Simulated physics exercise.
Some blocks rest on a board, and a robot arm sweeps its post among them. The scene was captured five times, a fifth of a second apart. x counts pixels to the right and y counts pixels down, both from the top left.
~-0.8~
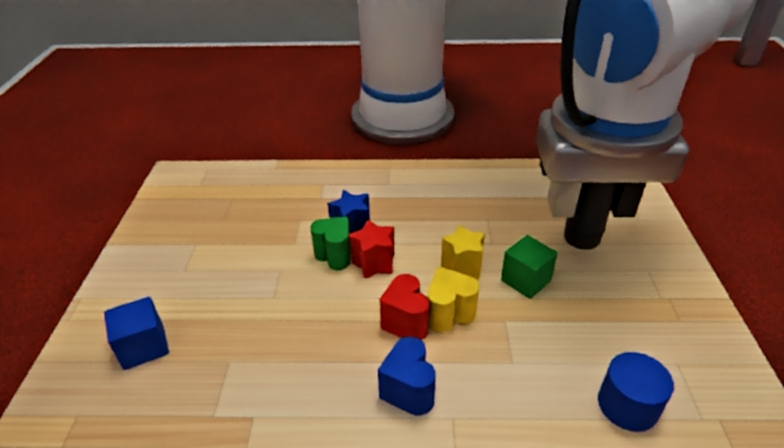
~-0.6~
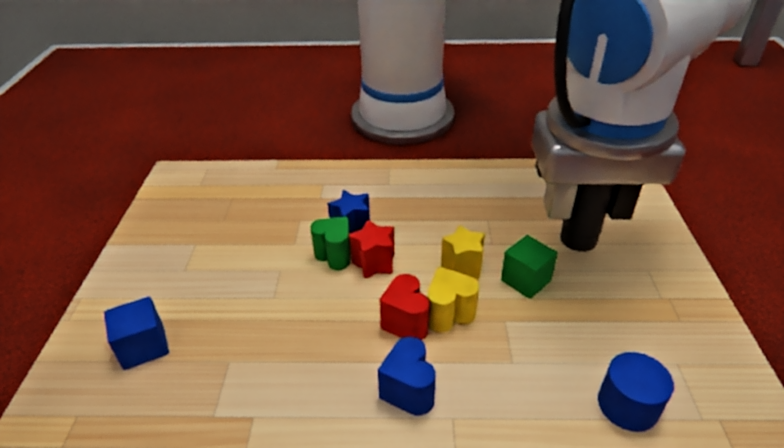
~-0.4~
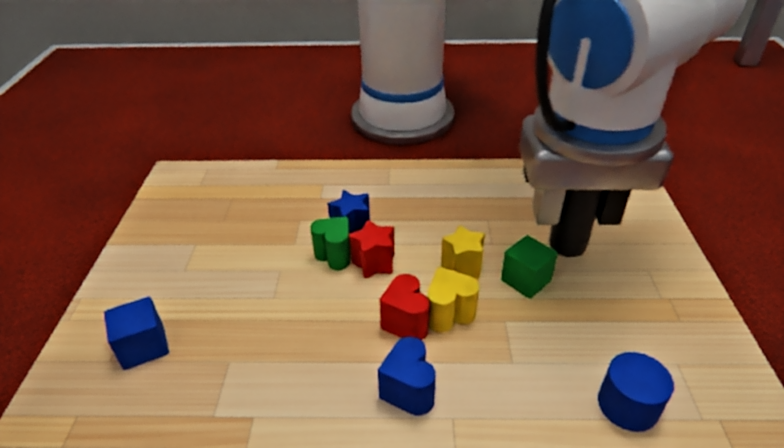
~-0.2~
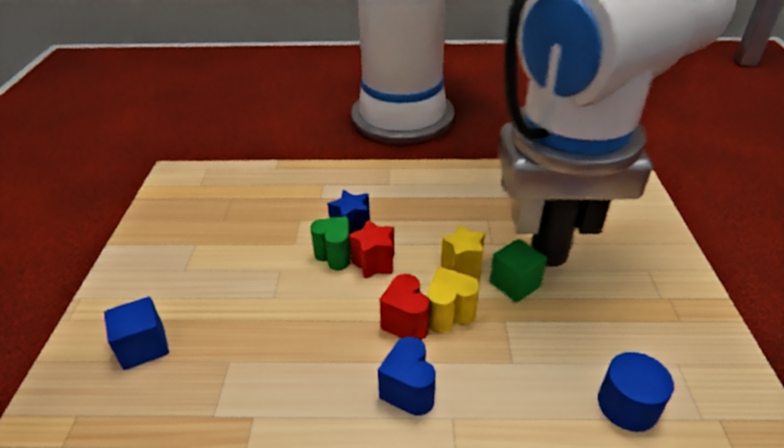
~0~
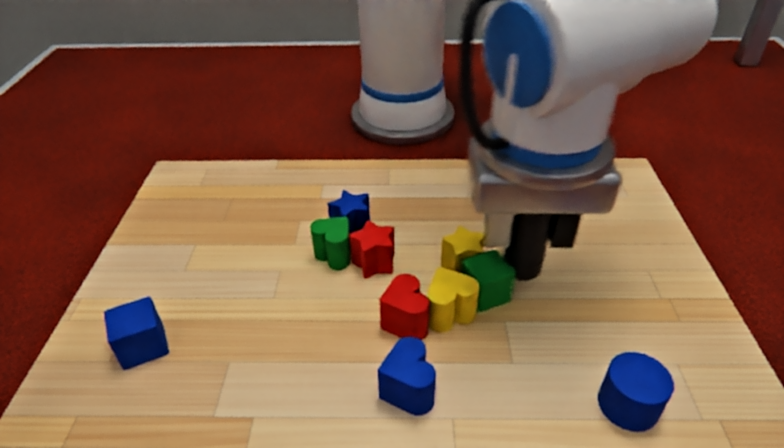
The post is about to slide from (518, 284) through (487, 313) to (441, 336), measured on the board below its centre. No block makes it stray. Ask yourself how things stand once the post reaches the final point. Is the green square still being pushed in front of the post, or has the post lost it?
The post keeps it before itself.
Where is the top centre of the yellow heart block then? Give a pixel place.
The centre of its top will be at (364, 337).
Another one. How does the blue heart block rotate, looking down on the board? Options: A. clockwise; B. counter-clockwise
Correct choice: B.
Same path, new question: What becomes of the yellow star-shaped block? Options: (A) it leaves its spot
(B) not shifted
My pick is B.
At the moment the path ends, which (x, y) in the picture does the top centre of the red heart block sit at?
About (371, 296).
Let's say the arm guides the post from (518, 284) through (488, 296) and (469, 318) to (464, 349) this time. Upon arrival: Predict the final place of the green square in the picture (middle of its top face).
It should be at (425, 329) by then.
What follows on the original path. One third of the way, post (501, 289); red heart block (388, 297), turned 40° clockwise; yellow heart block (431, 303), turned 30° clockwise; green square (468, 290), turned 15° anticlockwise.
Two thirds of the way, post (474, 305); red heart block (374, 298), turned 65° clockwise; blue heart block (406, 366); yellow heart block (400, 322), turned 30° clockwise; green square (438, 307).
At the end, post (442, 320); red heart block (371, 296), turned 75° clockwise; blue heart block (397, 380), turned 45° anticlockwise; yellow heart block (364, 337), turned 35° clockwise; yellow star-shaped block not moved; green square (403, 321).
